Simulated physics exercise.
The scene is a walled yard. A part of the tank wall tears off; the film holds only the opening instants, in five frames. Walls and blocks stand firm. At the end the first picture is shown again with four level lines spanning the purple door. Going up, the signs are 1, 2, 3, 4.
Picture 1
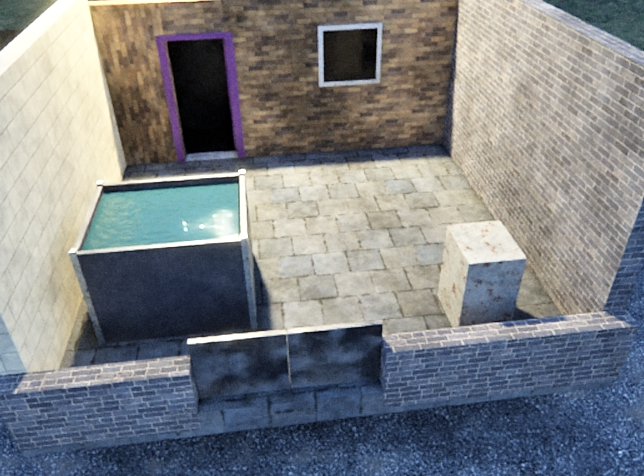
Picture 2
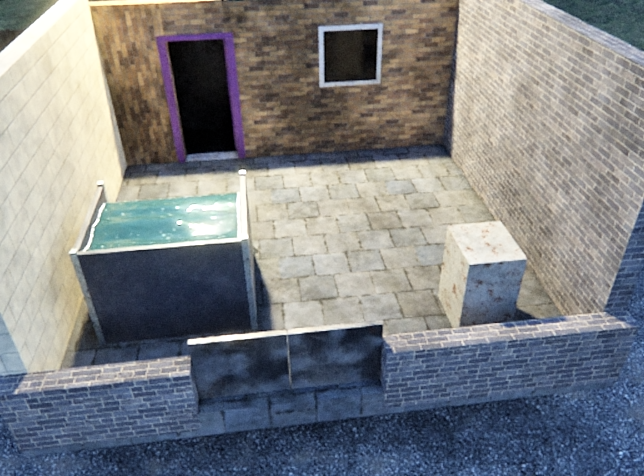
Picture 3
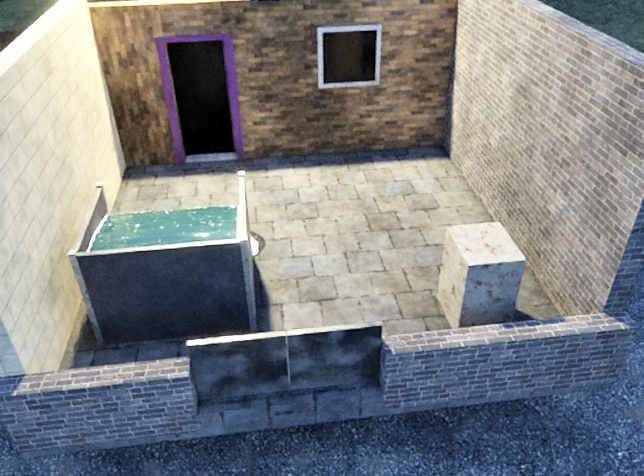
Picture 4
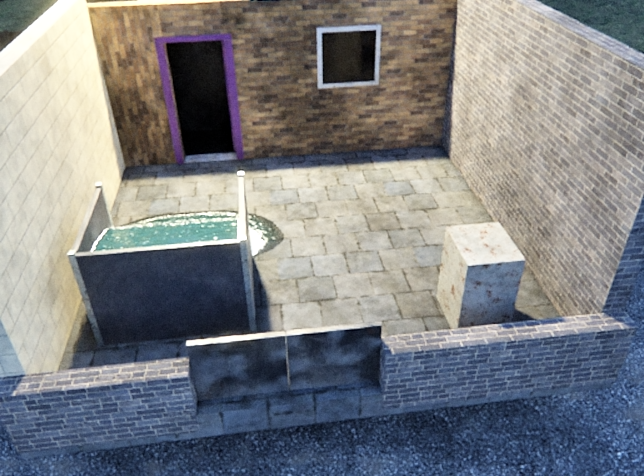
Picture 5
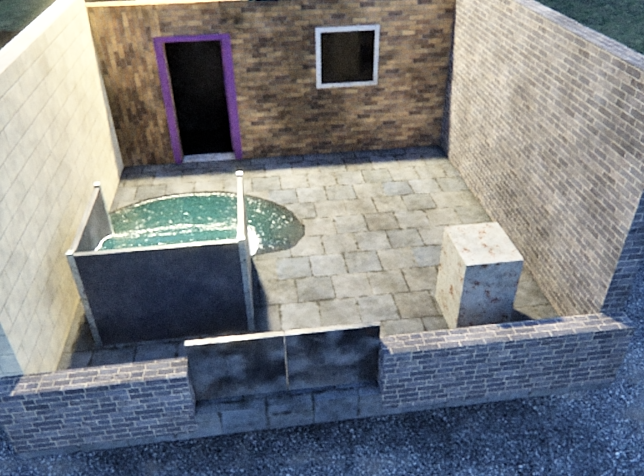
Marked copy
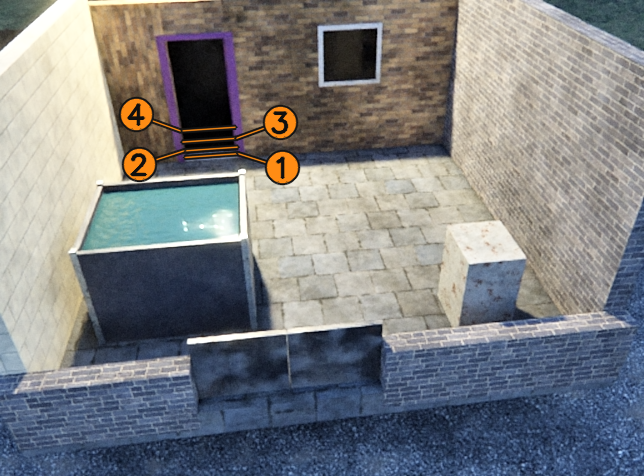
To begin with, water lies still in a dark-sided tank at the left of a walled yard with a purple doorway and a shut gate. The water level then drops inside the tank, and water emerges beyond it, spreading over the paving in a widening, rounded pool toward the back and right.
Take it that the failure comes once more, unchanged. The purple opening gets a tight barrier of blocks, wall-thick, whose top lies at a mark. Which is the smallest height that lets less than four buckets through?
Take 4.
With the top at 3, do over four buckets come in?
Yes.
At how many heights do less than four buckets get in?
One of the four.
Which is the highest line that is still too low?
That is line 3.
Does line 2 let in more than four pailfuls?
Yes, it does.
On the marked copy, 1 at (211, 155); 2 at (210, 149); 3 at (209, 140); 4 at (208, 129); from the bottom up 1, 2, 3, 4.
Choosing 1, dozens of bucketfuls pour in.
Choosing 2, dozens of bucketfuls pour in.
Choosing 3, about 12 bucketfuls get in.
Choosing 4, a splash gets over, under a bucket.
